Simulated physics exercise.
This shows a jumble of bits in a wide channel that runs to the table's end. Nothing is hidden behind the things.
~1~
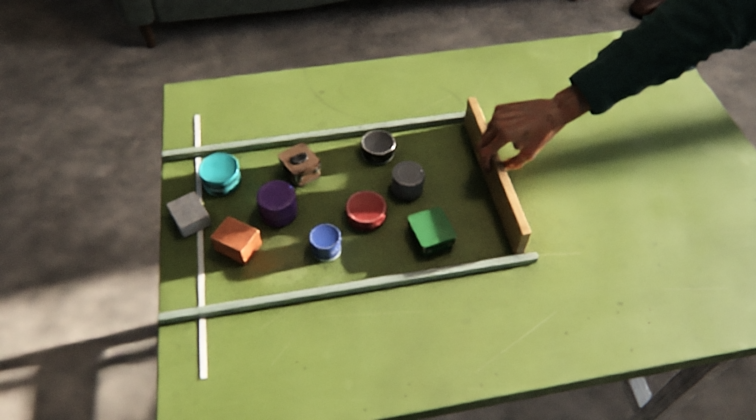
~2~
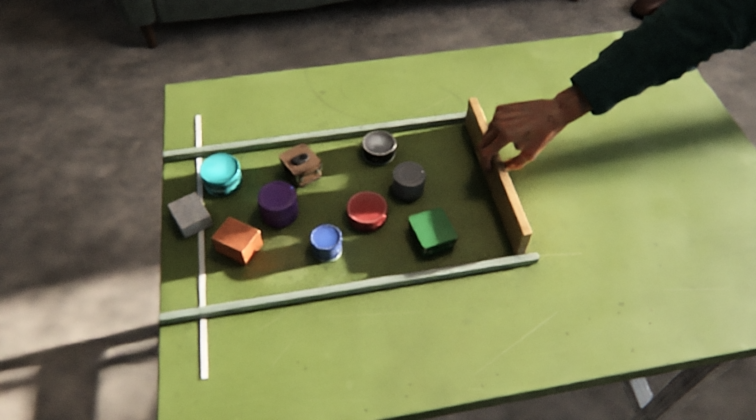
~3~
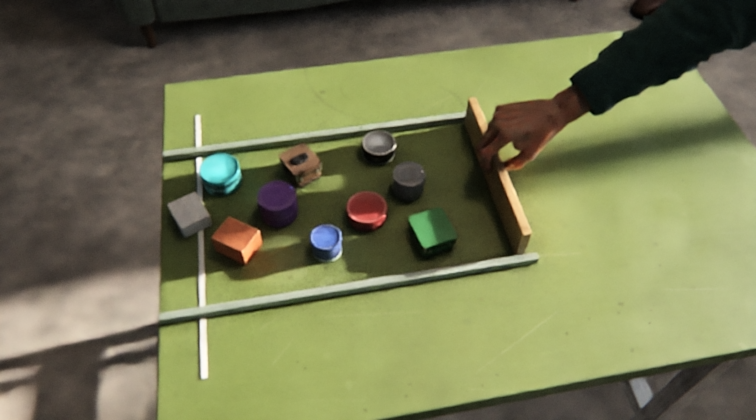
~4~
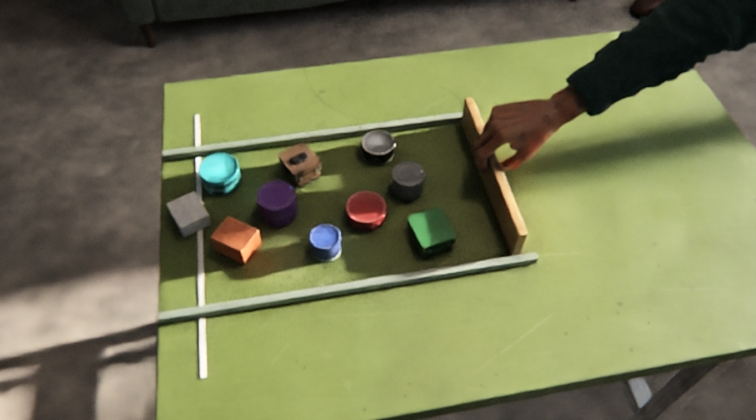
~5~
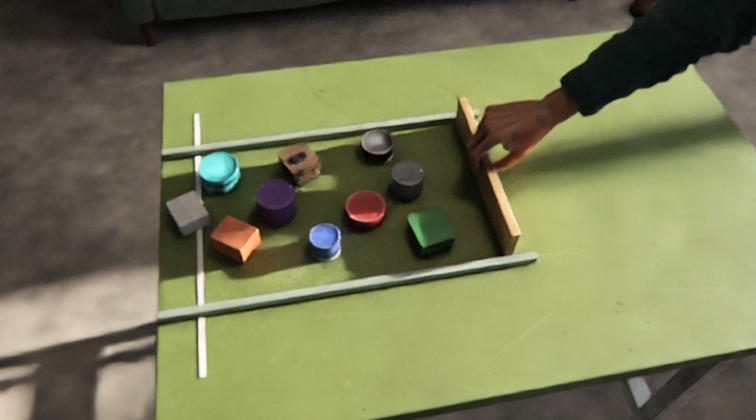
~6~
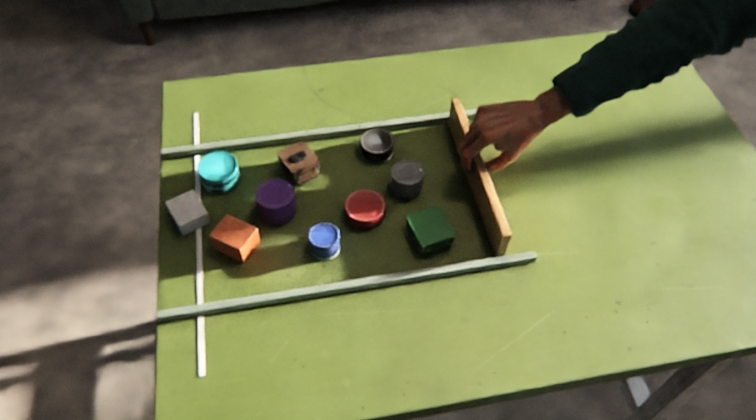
A hand gripping a wooden board at the right end of a channel on a green table stayed still at first, then slid it slightly left toward the scattered tubs and blocks, which barely moved.
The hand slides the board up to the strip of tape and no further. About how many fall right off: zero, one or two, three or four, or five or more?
The number that fall off is five or more.
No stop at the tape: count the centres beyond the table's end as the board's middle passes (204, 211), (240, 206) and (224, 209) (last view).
Past the end: 5, 1 and 1.
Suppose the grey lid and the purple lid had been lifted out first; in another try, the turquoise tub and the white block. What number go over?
First 4, then 3.
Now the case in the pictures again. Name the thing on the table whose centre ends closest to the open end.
Foremost is the brown case.
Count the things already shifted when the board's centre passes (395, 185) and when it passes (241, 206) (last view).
First 4, then 10.
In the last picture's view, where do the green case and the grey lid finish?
The green case at (179, 277), the grey lid at (179, 207).
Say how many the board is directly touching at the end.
In contact: 4.
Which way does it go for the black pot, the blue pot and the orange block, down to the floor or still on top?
The black pot survives; the blue pot comes down; the orange block tumbles off.
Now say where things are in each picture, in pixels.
The first picture shows white block (189, 214); turquoise tub (221, 175); orange block (236, 240); board (494, 172); tape (200, 227).
The second picture shows turquoise tub (222, 175); red tub (367, 212).
The third picture shows orange block (237, 241); purple lid (278, 204).
The fourth picture shows white block (189, 214); board (491, 172).
The fifth picture shows turquoise tub (220, 174); brown case (300, 165).
The sixth picture shows white block (188, 212); turquoise tub (220, 173); orange block (235, 239); board (477, 173); tape (199, 225).
Soon after, none off yet; white block at rest near (188, 212); turquoise tub at rest near (220, 173); orange block at rest near (235, 239).
Then, none off yet; white block at rest near (188, 212); turquoise tub moving near (213, 172); orange block moving near (228, 237).
By the end, the number that fall off is five or more; fallen, blue pot, purple lid, orange block, turquoise tub and white block.
